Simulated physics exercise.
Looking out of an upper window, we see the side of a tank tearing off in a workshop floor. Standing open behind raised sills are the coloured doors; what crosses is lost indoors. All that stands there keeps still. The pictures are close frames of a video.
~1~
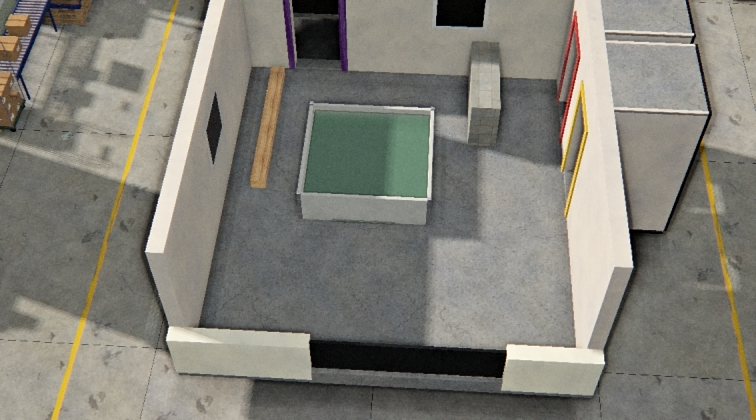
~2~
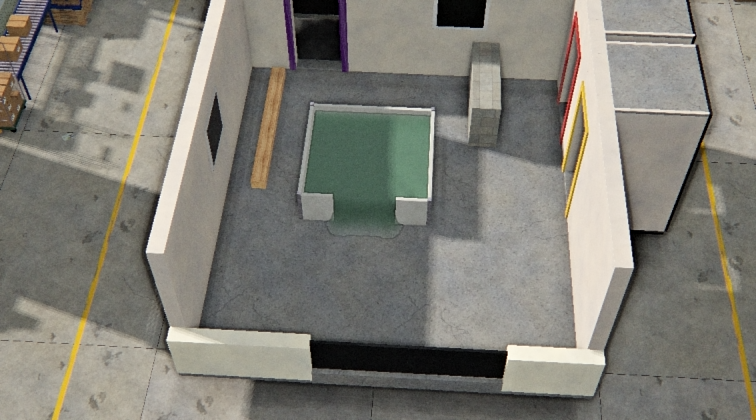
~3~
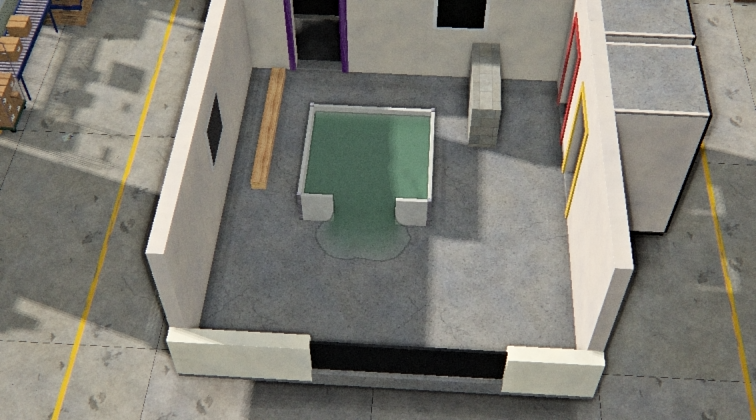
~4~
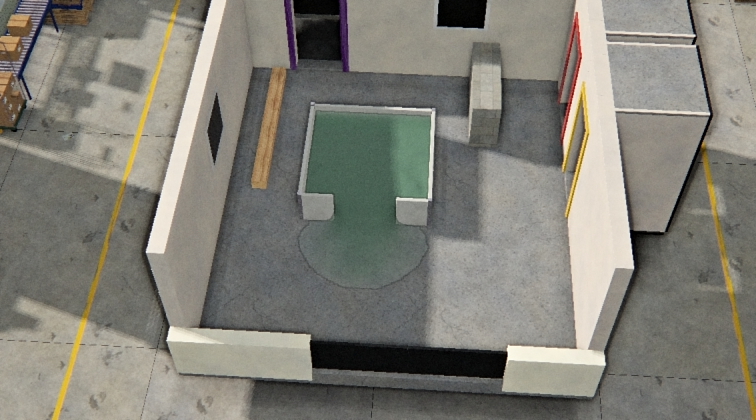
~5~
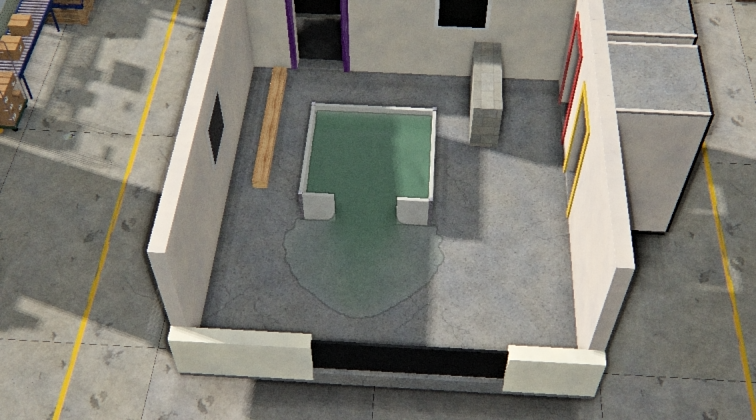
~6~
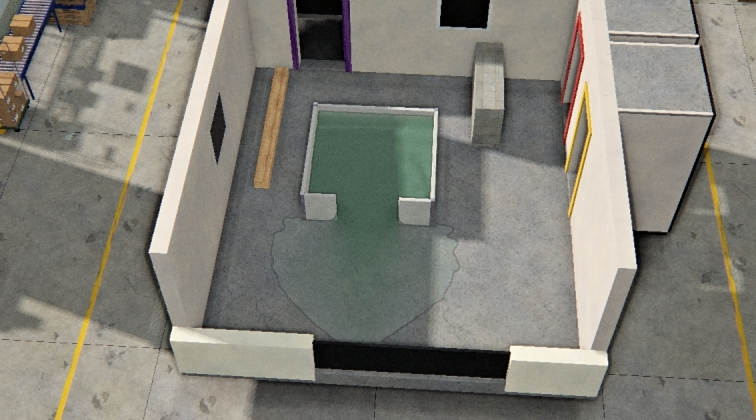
Green water poured out of a square tank on a workshop floor after the middle of its near side gave way, spreading in a widening, rounded pool toward the low front wall while everything else stayed still.
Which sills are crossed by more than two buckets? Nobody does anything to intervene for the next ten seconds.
One by one: The yellow door keeps inside the limit, the red door keeps inside the limit, the purple door overshoots the limit.
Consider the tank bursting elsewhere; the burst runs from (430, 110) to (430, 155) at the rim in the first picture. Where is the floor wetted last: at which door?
It would be the door marked purple.
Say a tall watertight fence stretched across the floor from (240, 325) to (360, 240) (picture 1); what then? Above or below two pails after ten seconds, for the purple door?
Note: Purple sub-threshold.
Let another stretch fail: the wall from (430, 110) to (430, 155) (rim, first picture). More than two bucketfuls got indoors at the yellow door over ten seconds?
The yellow one tops the limit.
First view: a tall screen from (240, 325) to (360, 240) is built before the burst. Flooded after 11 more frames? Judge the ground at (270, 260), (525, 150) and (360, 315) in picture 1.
Reading the points as listed, I get deluged, then left untouched, then deluged.
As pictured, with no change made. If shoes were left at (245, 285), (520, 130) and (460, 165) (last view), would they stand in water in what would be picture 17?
Lab note, in the order given: Wet through, unwetted, unwetted.
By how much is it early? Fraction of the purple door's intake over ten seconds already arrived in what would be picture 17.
Result: 0 % of the ten-second total.
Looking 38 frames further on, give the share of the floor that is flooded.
My guess is around 80 in a hundred.
A moment on, water covers 25 % of the floor; the yellow door not reached, the red door not reached, the purple door not reached.
Next, water covers 35 % of the floor; the yellow door not reached, the red door not reached, the purple door not reached.
Then, water covers 40 % of the floor; the yellow door not reached, the red door not reached, the purple door not reached.
Later, water covers 80 % of the floor; the yellow door wet at the sill, nothing in, the red door wet at the sill, nothing in, the purple door wet at the sill, nothing in.
In the end, water covers 95 % of the floor; the yellow door wet at the sill, nothing in, the red door under two buckets in, the purple door over two buckets in.
